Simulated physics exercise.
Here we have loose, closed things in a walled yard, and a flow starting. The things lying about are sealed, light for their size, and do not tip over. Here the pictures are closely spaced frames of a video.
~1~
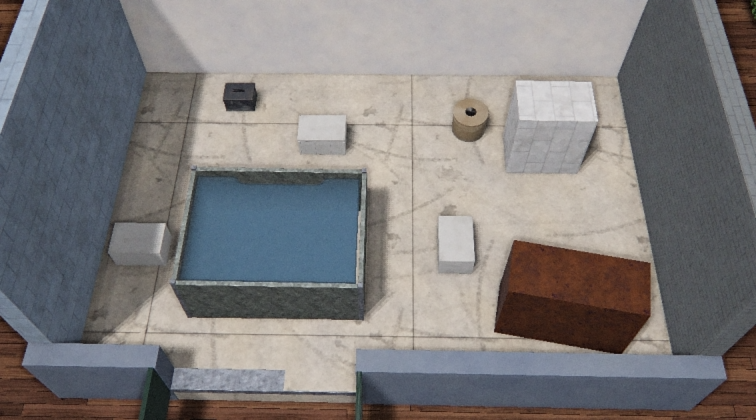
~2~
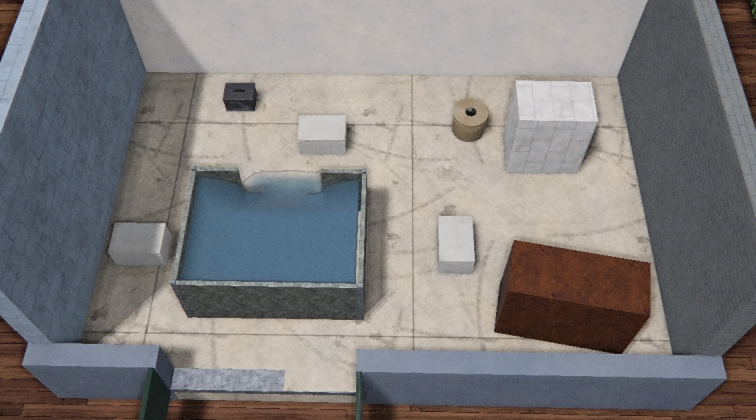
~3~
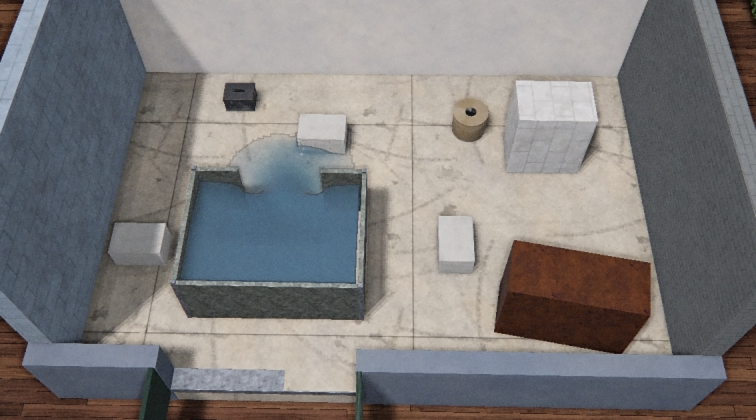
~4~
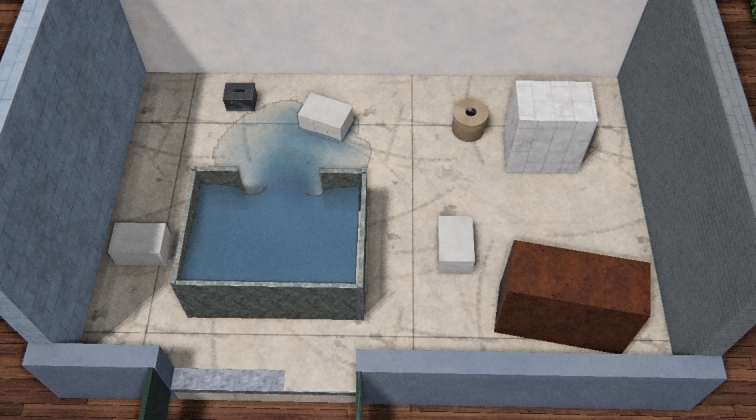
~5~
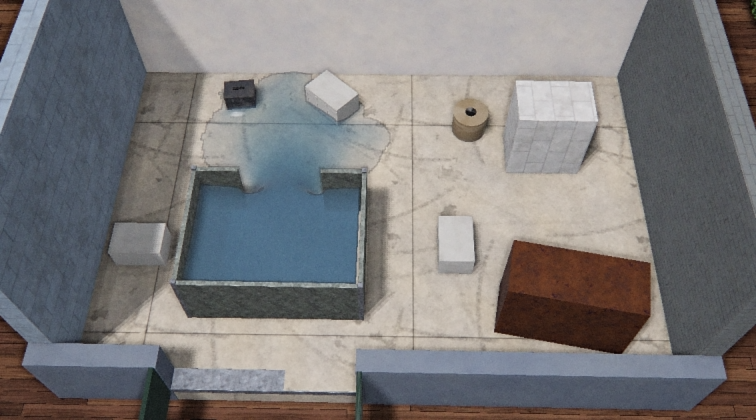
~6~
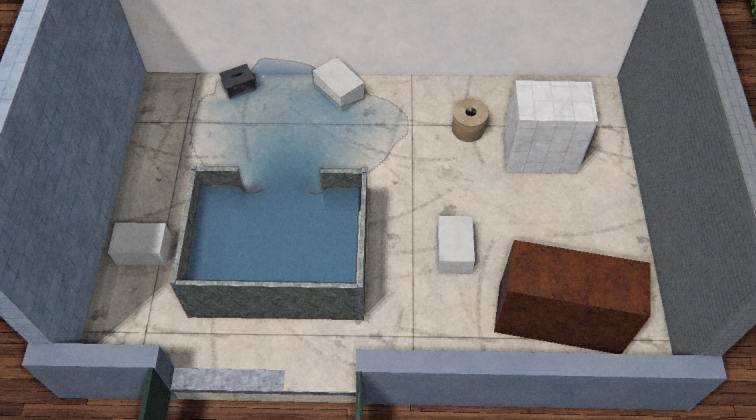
Water pouring through a gap in a tank's back wall, spreading across a walled yard, pushing a white box, then nudging a dark one.
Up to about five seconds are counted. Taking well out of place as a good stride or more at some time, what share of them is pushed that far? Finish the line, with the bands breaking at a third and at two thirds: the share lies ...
The share lies at two thirds or above.
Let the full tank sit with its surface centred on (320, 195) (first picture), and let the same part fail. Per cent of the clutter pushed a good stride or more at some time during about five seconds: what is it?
It works out at about 80 percent.
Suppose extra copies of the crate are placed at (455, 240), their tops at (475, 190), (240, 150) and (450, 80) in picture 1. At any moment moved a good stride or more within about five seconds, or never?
Twin one: Barely shifts; twin two: Slides well clear; twin three: Slides well clear.
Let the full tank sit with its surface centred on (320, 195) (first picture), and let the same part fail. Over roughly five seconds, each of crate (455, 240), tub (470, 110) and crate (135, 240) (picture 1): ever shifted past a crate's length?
Object by object: Below the mark, over the mark, over the mark.
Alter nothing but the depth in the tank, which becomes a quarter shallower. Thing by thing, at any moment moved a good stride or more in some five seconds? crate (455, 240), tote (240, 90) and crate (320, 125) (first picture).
Note, in sequence: Within that / past that mark / past that mark.
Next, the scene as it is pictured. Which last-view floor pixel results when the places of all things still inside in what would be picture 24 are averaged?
On the floor of the last picture, roughly (378, 245).
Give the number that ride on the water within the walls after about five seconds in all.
By my reckoning the number comes out at 3.
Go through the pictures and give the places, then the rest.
In the first picture, a crate at (322, 127) rests on the ground; a tote at (239, 91) rests on the ground; 0 of 5 have shifted.
In the second picture, a crate at (322, 127) rests on the ground; a tote at (239, 91), on the bottom; 0 of 5 have shifted.
In the third picture, a crate at (322, 127), on the bottom; a tote at (239, 91) rests on the ground; 0 of 5 have shifted.
In the fourth picture, a crate at (325, 110), on the bottom, close to its start; a tote at (239, 91), on the bottom; 1 of 5 have shifted.
In the fifth picture, a crate at (332, 90), on the bottom, a stride from its start; a tote at (239, 89) rests on the ground, close to its start; 1 of 5 have shifted.
In the sixth picture, a crate at (338, 77), on the bottom, a stride from its start; a tote at (237, 76) rests on the ground, close to its start; 2 of 5 have shifted.
A moment on, 2 of 5 are well off their spots; 2 afloat.
Next, 2 of 5 are well off their spots; 2 afloat.
Later, 4 of 5 are well off their spots; 3 afloat.
In the end, 4 of 5 are well off their spots, and 4 have been at some point; 3 afloat.
